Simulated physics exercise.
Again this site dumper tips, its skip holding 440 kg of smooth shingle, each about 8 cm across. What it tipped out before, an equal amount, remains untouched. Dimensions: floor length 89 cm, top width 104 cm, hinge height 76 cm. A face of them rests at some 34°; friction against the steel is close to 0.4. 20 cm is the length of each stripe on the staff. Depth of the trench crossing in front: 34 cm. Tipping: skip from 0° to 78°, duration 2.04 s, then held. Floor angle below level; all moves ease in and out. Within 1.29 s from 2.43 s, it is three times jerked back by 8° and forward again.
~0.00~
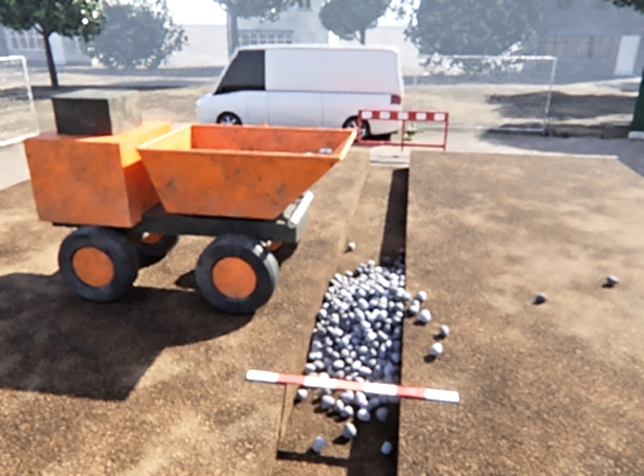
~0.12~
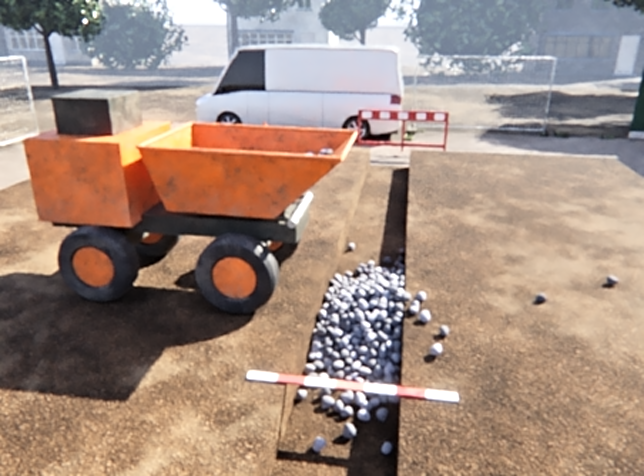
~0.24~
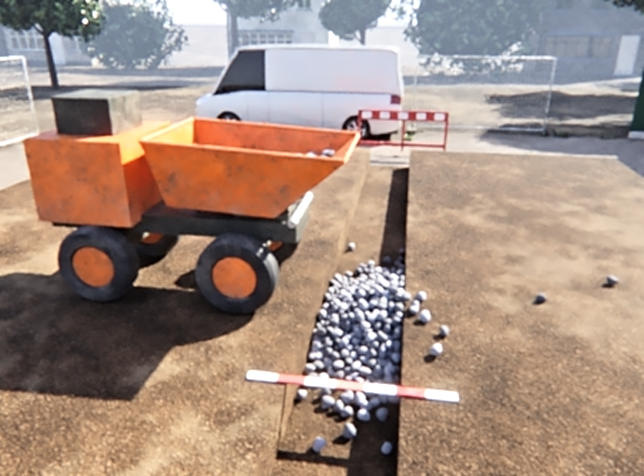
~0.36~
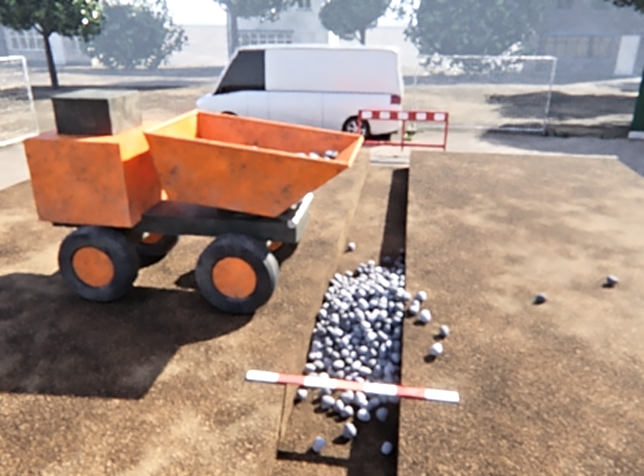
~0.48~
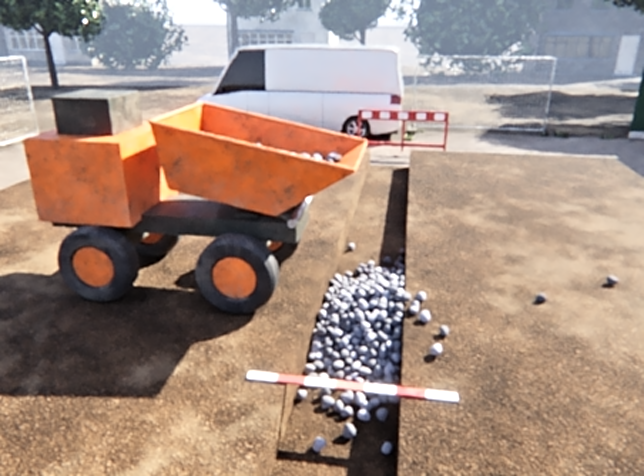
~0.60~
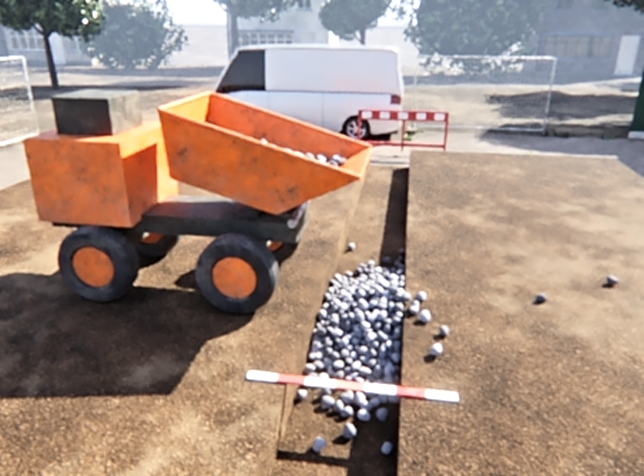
An orange site dumper with dark wheels and orange hubs stands at left on sunlit brown ground, seen from slightly above. A heap of smooth grey stones lies in a narrow trench beside it, crossed by a red-and-white bar, with a white van, a striped barrier and trees behind. The dumper's skip tilts gradually forward to the right, its rear rising and more stones showing inside, while the camera stays still.
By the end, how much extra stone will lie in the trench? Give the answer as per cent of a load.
18 %.
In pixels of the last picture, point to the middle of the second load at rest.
Their middle rests near (452, 295).
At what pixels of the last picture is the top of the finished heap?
Peak pixel: Approx. (447, 282).
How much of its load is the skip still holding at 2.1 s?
It still holds about 20 per cent.
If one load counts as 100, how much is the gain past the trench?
80 %.
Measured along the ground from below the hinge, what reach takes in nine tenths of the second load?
Roughly 200 cm ahead of it.
After 1.5 s the floor is at 66°; in per cent of one load, 100 in the skip, 98 in the trench, 2 past the trench; the foremost stones are at (466, 310).
After 2.1 s the floor is at 78°; in per cent of one load, 21 in the skip, 115 in the trench, 64 past the trench; the foremost stones are at (526, 297).
After 4.2 s the floor is at 78°; in per cent of one load, 0 in the skip, 116 in the trench, 84 past the trench; the foremost stones are at (616, 314).
After 6.8 s the floor is at 78°; in per cent of one load, 0 in the skip, 116 in the trench, 84 past the trench; the foremost stones are at (616, 314). Net gain in the trench, 18.
